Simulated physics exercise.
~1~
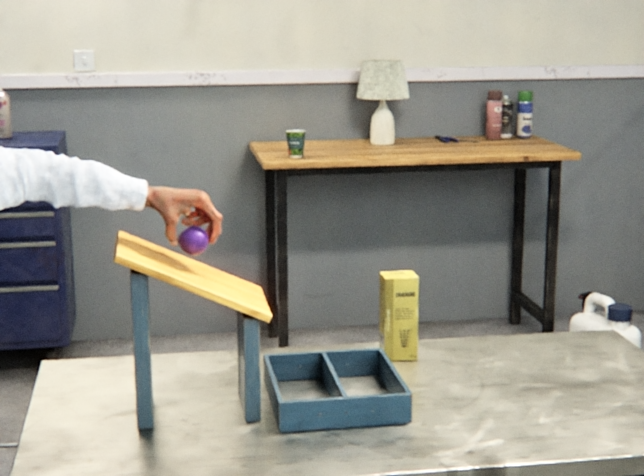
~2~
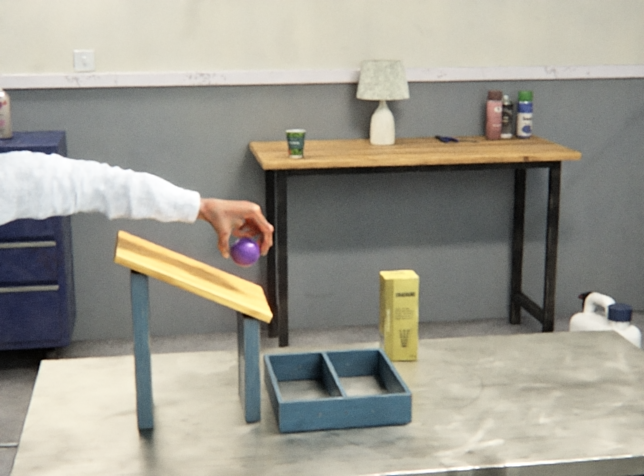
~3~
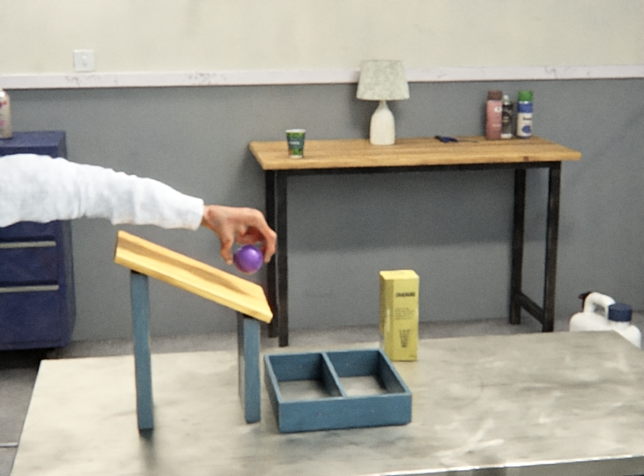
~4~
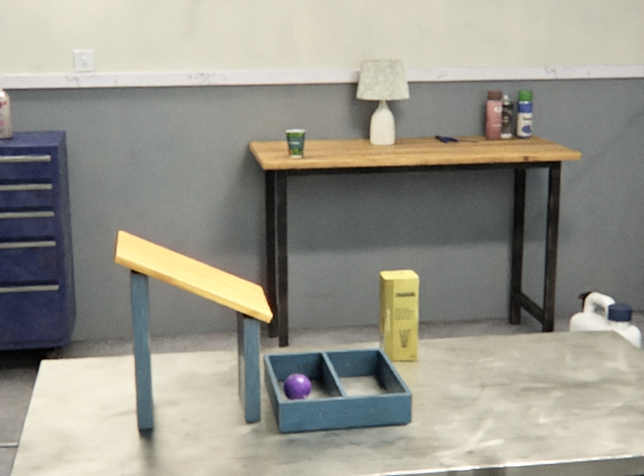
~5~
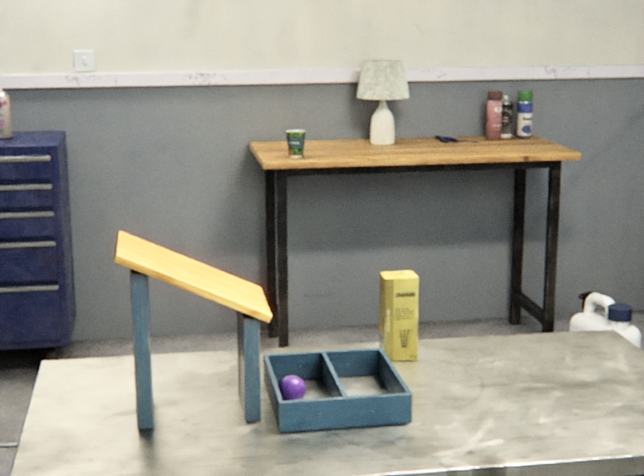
Purple ball held over a slanted board moves right and down, then, released, rests in the tray's nearer bay, shifting slightly left.
